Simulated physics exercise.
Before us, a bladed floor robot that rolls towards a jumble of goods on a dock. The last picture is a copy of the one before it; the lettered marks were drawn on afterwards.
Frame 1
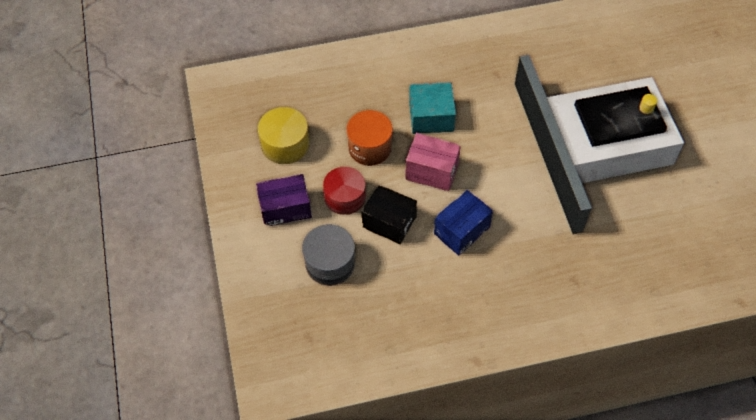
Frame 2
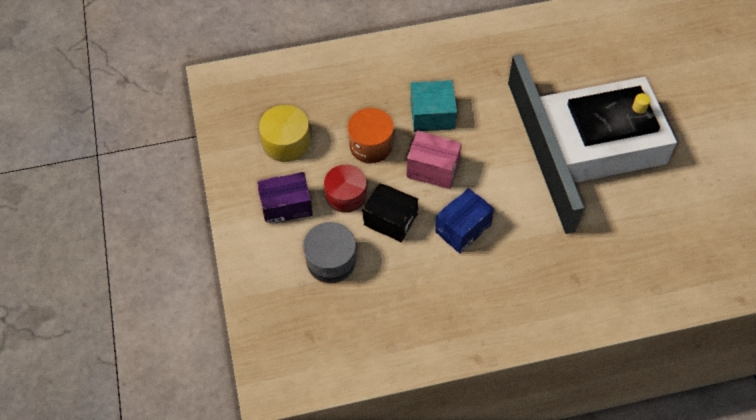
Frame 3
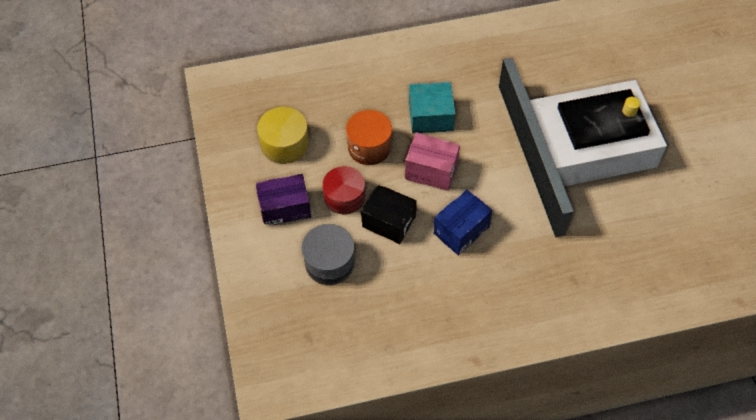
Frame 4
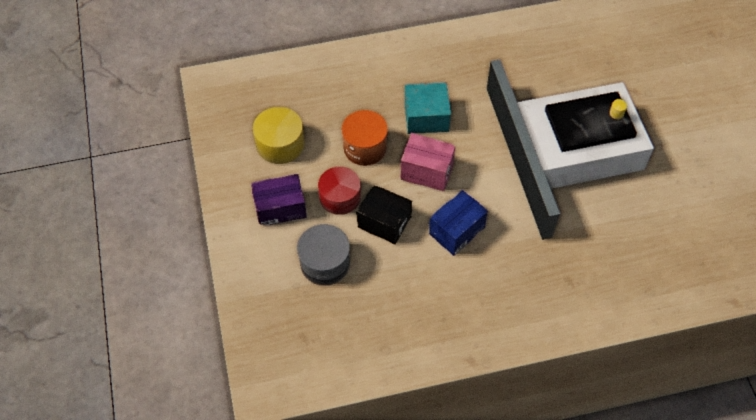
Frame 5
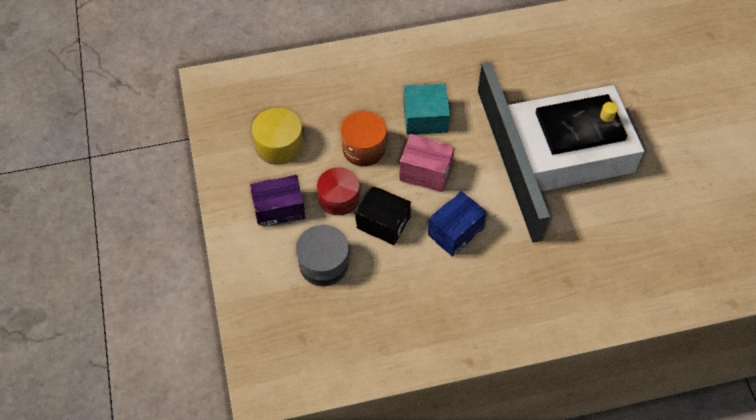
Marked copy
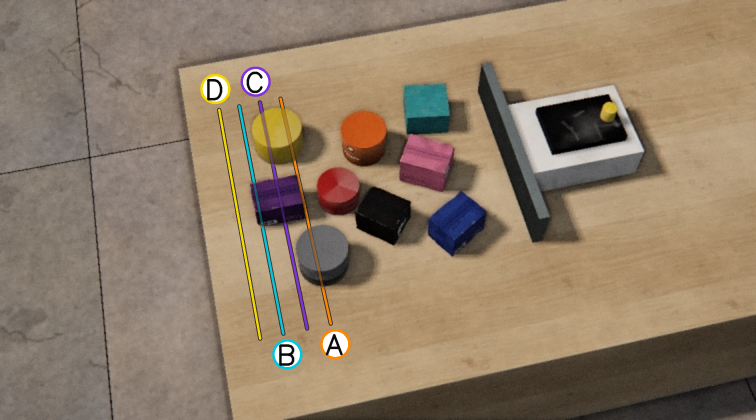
A white machine with a wide dark blade on its front slid slowly left across a wooden surface, drawing a little closer to a cluster of colorful boxes and round containers that stayed in place.
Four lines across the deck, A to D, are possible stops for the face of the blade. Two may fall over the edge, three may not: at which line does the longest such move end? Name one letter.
It can go as far as C.
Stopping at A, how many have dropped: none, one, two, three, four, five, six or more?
One.
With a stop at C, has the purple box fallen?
Yes.
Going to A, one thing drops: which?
The purple box.
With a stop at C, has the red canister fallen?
No.
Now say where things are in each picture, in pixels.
Black box (389, 214); purple box (284, 200); orange pail (370, 138), in the first picture.
Robot (608, 116); blue box (464, 220), in the second picture.
Robot (597, 119); pink parcel (432, 162), in the third picture.
Robot (584, 122); yellow canister (279, 136), in the fourth picture.
Robot (575, 124); black box (383, 215); purple box (278, 201); orange pail (364, 139), in the fifth picture.
On the marked copy, A at (304, 203); B at (260, 212); C at (282, 207); D at (238, 216).
With C. Early on, robot (494, 140); turquoise crate (387, 117); orange pail (350, 143).
Further on, robot (411, 156); purple box (230, 210); grey pail (274, 271).
At the end, robot (348, 168); purple box over the edge; grey pail over the edge; two fallen.
As for the rest, A is within the limit but short; B drops five; D drops six.
